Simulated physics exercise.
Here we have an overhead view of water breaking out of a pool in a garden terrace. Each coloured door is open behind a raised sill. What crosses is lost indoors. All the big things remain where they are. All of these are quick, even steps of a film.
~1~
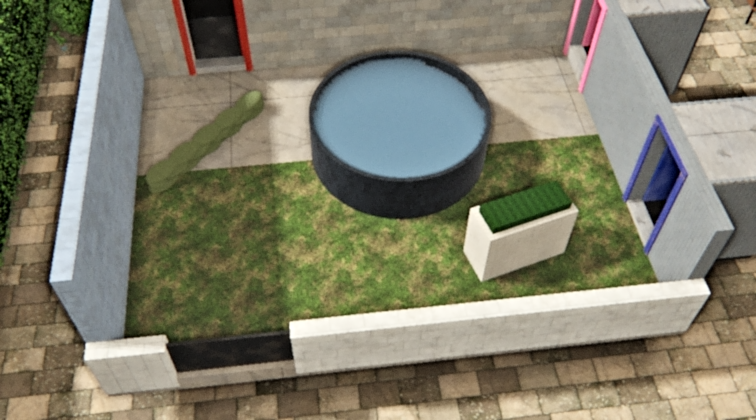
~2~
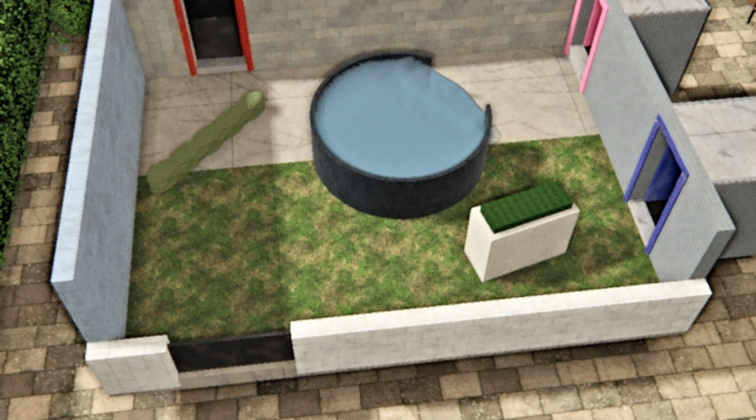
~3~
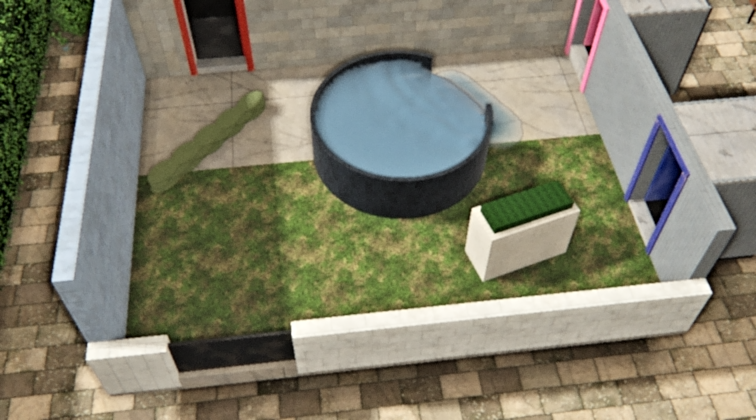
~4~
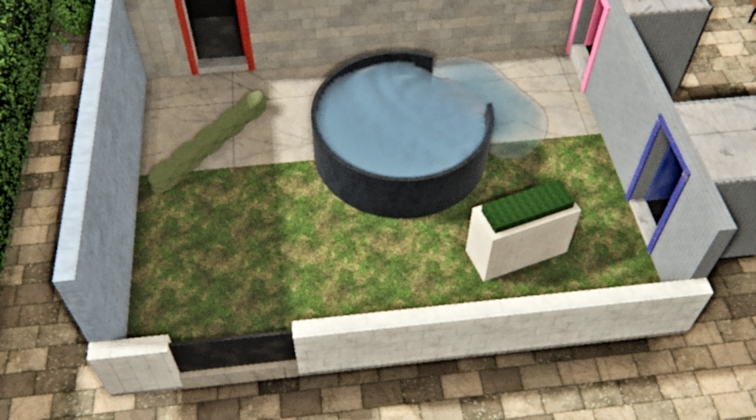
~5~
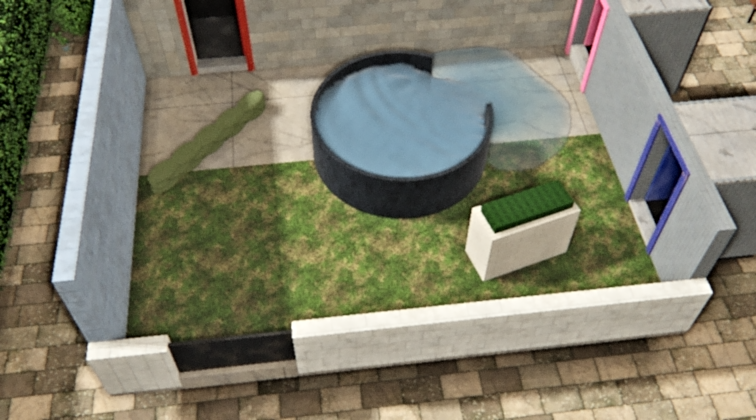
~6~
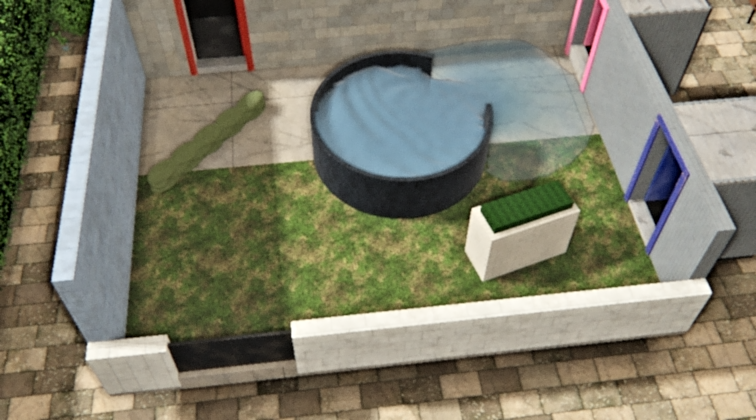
Round dark pool in a walled garden terrace opening at its right side, water pouring out and fanning across the paving.
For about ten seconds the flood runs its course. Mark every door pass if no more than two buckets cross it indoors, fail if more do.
Marks: Pink door fail, red door pass, blue door fail.
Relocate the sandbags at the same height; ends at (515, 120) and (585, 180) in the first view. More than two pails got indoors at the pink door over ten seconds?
Looks like the pink door gets too much.
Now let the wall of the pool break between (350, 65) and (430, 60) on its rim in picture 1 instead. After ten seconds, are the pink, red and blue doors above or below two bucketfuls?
One by one: Pink door ends up above; red door ends up above; blue door ends up above.
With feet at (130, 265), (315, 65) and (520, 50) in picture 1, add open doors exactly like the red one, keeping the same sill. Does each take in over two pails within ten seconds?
Door one stays inside the limit, door two stays inside the limit, door three breaks the limit.
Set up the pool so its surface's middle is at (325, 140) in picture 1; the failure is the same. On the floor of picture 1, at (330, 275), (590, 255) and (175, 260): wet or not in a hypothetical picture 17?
Point by point: Still bare; still bare; still bare.
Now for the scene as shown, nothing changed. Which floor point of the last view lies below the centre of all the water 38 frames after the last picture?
Centre of mass: Roughly (454, 162).
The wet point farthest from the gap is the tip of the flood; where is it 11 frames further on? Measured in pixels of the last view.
I'd put it around (627, 229).
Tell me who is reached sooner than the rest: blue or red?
That is the blue door.
A moment on, water covers 20 % of the floor; the pink door over two buckets in, the red door not reached, the blue door not reached.
Next, water covers 25 % of the floor; the pink door far over two buckets in, the red door not reached, the blue door wet at the sill, nothing in.
Then, water covers 45 % of the floor; the pink door far over two buckets in, the red door wet at the sill, nothing in, the blue door under two buckets in.
Later, water covers 70 % of the floor; the pink door far over two buckets in, the red door wet at the sill, nothing in, the blue door over two buckets in.
In the end, water covers 95 % of the floor; the pink door far over two buckets in, the red door wet at the sill, nothing in, the blue door far over two buckets in.
